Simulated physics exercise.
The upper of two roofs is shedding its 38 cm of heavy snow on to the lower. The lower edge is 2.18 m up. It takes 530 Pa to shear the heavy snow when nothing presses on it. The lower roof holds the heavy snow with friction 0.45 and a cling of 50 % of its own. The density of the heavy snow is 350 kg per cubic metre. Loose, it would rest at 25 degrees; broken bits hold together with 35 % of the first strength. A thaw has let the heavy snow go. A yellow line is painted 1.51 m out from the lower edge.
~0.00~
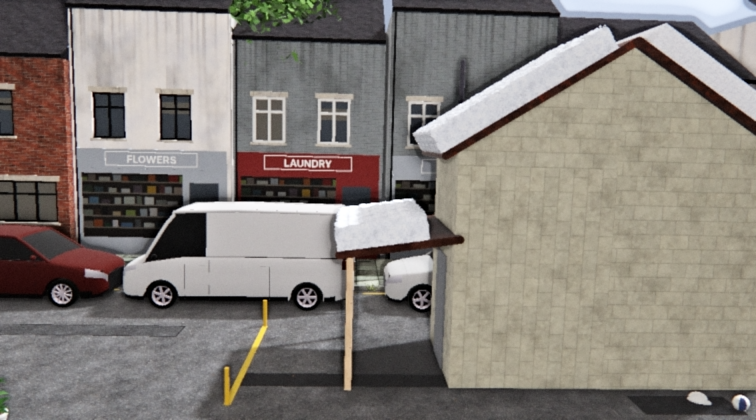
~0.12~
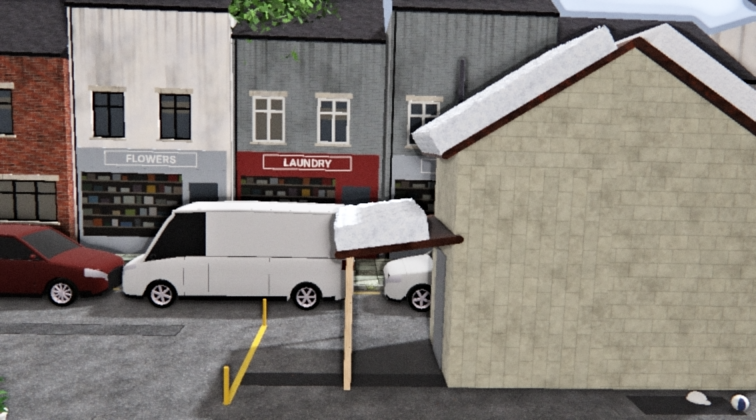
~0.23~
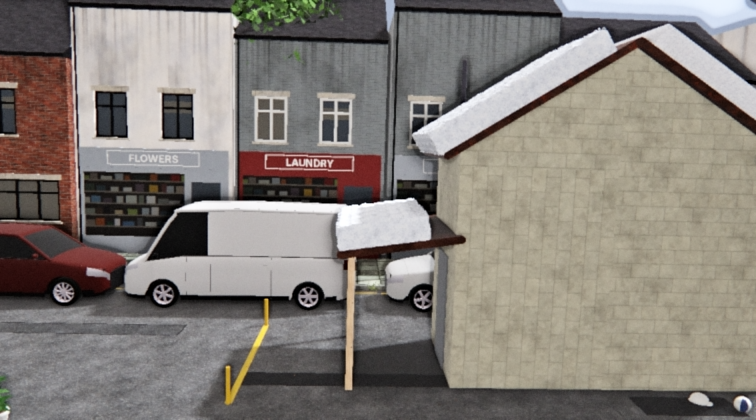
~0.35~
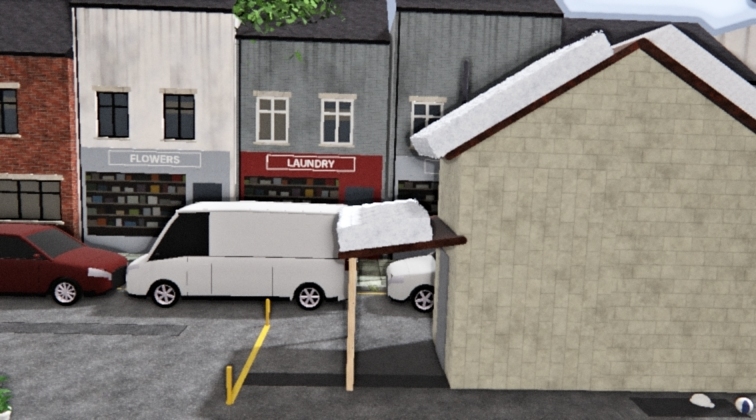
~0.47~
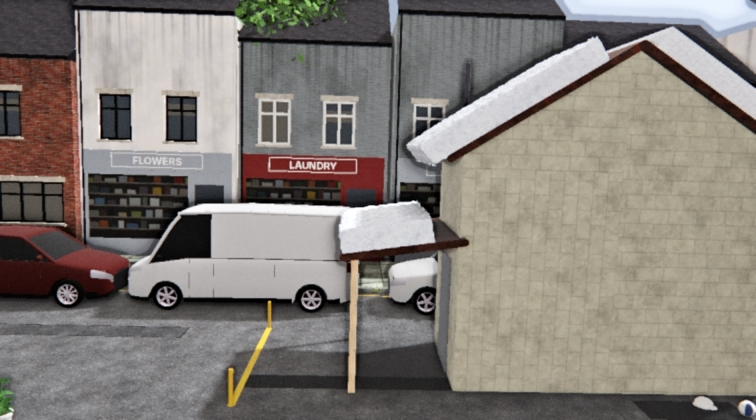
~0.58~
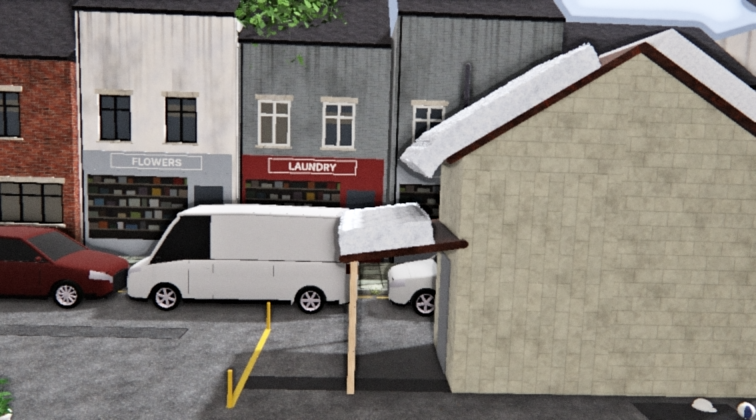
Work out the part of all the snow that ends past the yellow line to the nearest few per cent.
It comes to some 42 %.
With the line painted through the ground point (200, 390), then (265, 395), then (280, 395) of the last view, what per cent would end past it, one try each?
In turn about 30 %, 50 %, 55 %.
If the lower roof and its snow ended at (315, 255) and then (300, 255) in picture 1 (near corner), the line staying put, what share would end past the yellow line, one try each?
In turn about 40 %, 30 %.
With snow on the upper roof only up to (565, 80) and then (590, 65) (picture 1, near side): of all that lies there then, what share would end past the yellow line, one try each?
In turn about 30 %, 35 %.
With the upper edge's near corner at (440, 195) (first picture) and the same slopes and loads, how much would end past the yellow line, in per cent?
In that case some 14 per cent.
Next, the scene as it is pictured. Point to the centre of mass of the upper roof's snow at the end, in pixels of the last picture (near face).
At about (221, 350).
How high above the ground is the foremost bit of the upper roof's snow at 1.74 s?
Some 1.6 m.
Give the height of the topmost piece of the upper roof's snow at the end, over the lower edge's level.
Roughly 0.7 m.
After 1.12 s, none is below the lower edge and 0 % is past the line.
After 1.74 s, 6 % is below the lower edge and 0 % is past the line.
After 2.37 s, 62 % is below the lower edge and 26 % is past the line.
After 3.00 s, 66 % is below the lower edge and 42 % is past the line.
After 3.80 s, at the end, 66 % is below the lower edge and 42 % is past the line.
